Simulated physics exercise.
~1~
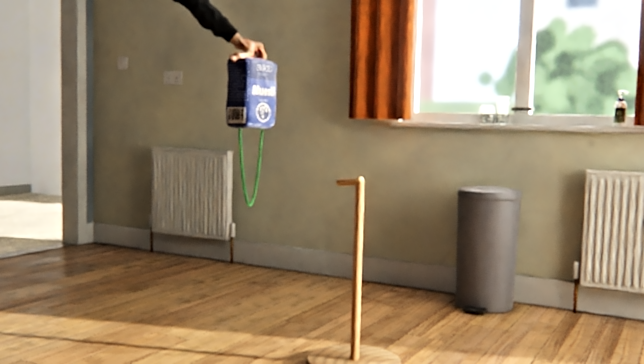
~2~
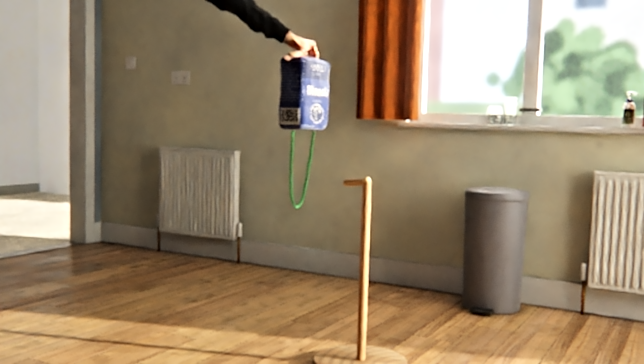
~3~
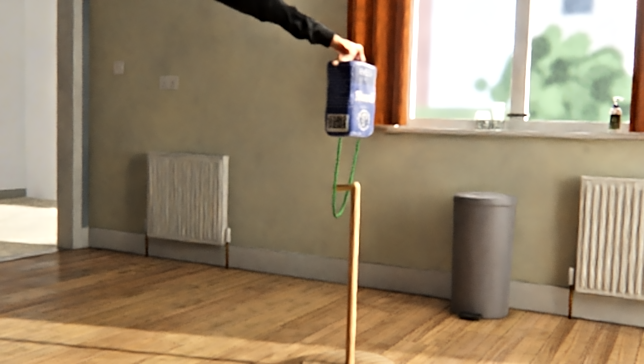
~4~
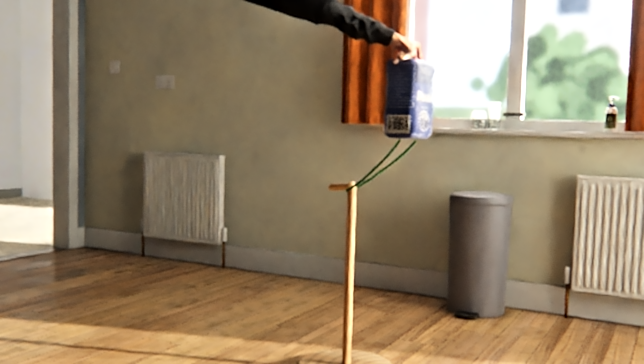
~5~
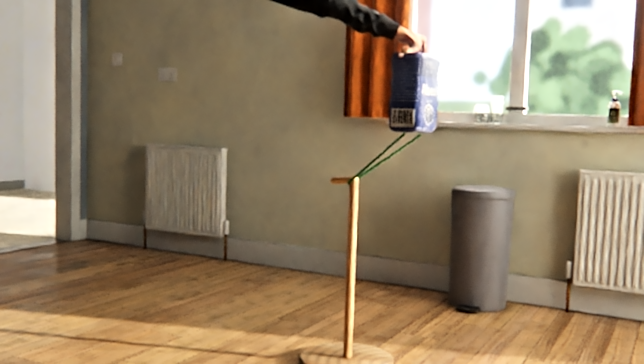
A blue sack with a green cord loop hanging beneath it is carried to the right by a hand in a dark sleeve, in a sunlit room seen from a slightly swaying camera. A slim wooden stand with a short peg at its top rises from the wooden floor, with white radiators, a grey bin and a window with orange curtains behind. The sack nears the post and passes above it, while the dangling loop meets the top. The cord catches on the peg and stretches slantwise. The hand stops, still holding the snagged sack beyond the post.
